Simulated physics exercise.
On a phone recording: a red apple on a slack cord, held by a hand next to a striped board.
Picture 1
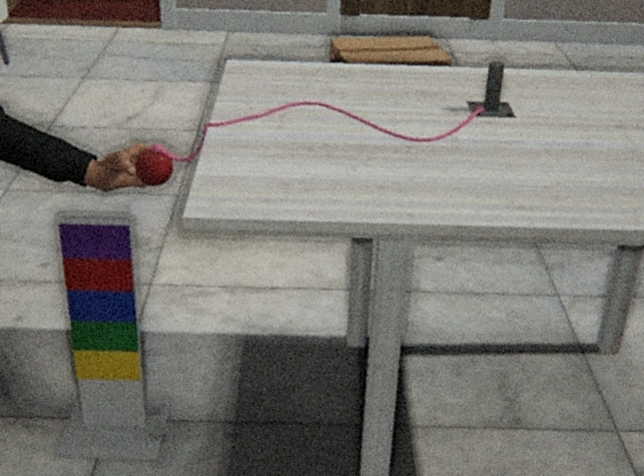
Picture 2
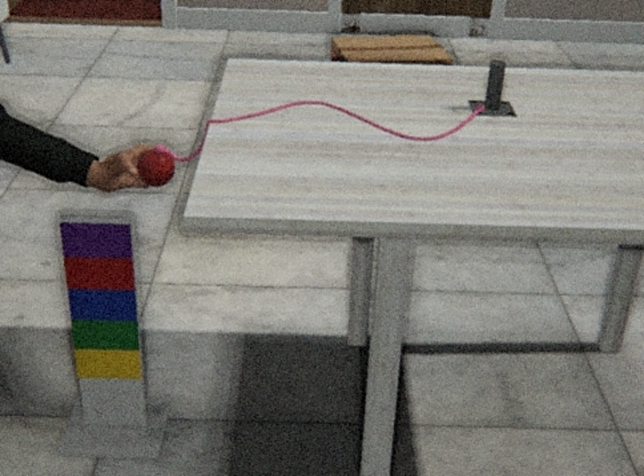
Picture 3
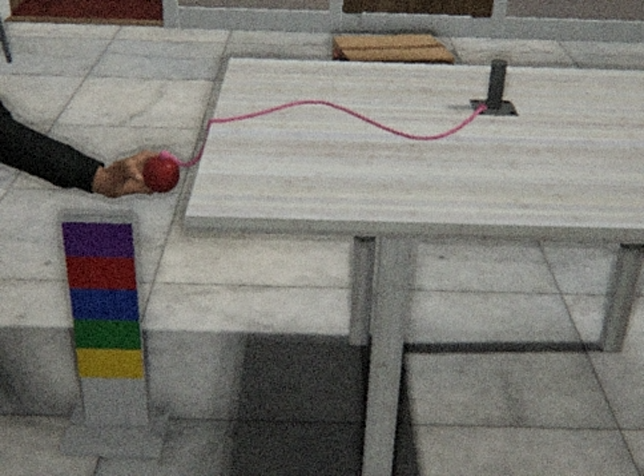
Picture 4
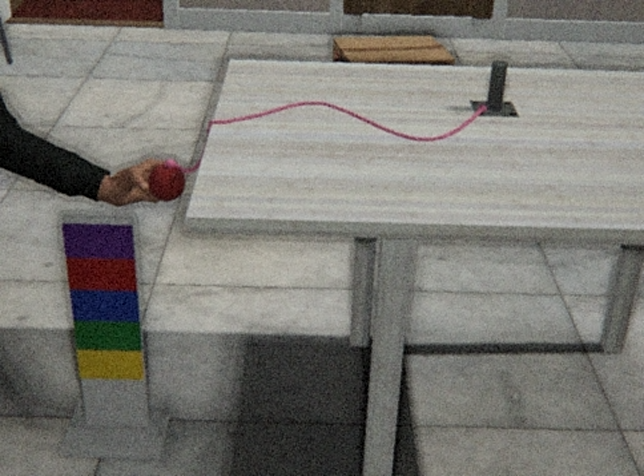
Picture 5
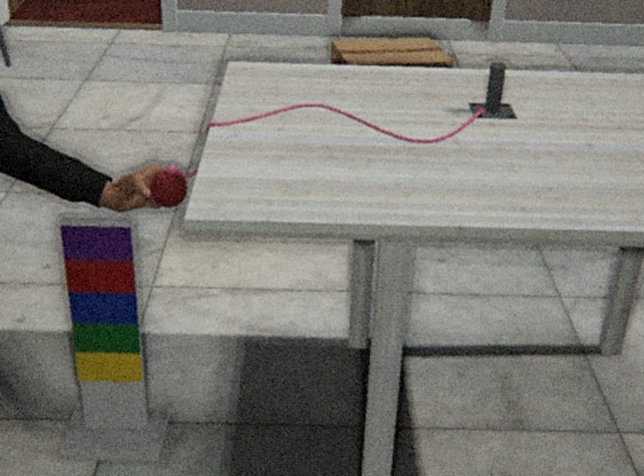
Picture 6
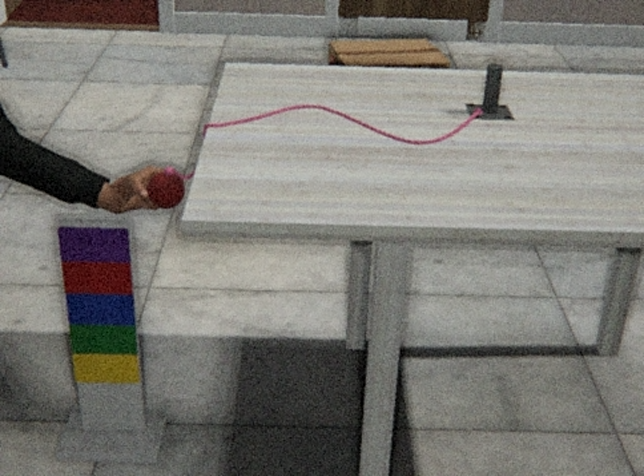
A hand holding a red apple on a slack cord lowers slightly beside a table.
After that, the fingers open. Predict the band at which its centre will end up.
I predict the blue band.
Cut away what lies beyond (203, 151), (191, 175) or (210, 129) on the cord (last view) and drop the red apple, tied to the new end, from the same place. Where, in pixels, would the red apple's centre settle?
Taking them in turn, it's about (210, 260), then about (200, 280), and finally about (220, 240).
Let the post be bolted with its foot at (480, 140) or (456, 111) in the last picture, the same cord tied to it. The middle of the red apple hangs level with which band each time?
First case: Green. Second case: Green.
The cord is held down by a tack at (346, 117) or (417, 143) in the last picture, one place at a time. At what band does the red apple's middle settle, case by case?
First try purple, second try red.
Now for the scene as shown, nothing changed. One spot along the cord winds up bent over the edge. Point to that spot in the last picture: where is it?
Pixel (288, 109) or thereabouts.
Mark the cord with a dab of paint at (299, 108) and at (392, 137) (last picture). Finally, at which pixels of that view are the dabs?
About (217, 127), and the other about (341, 119).
Soon after, apple near (180, 306); level with blue.
Then, apple near (242, 291); level with blue.
Further on, apple near (200, 302); level with blue.
At rest, apple near (206, 303); level with blue. At blue.
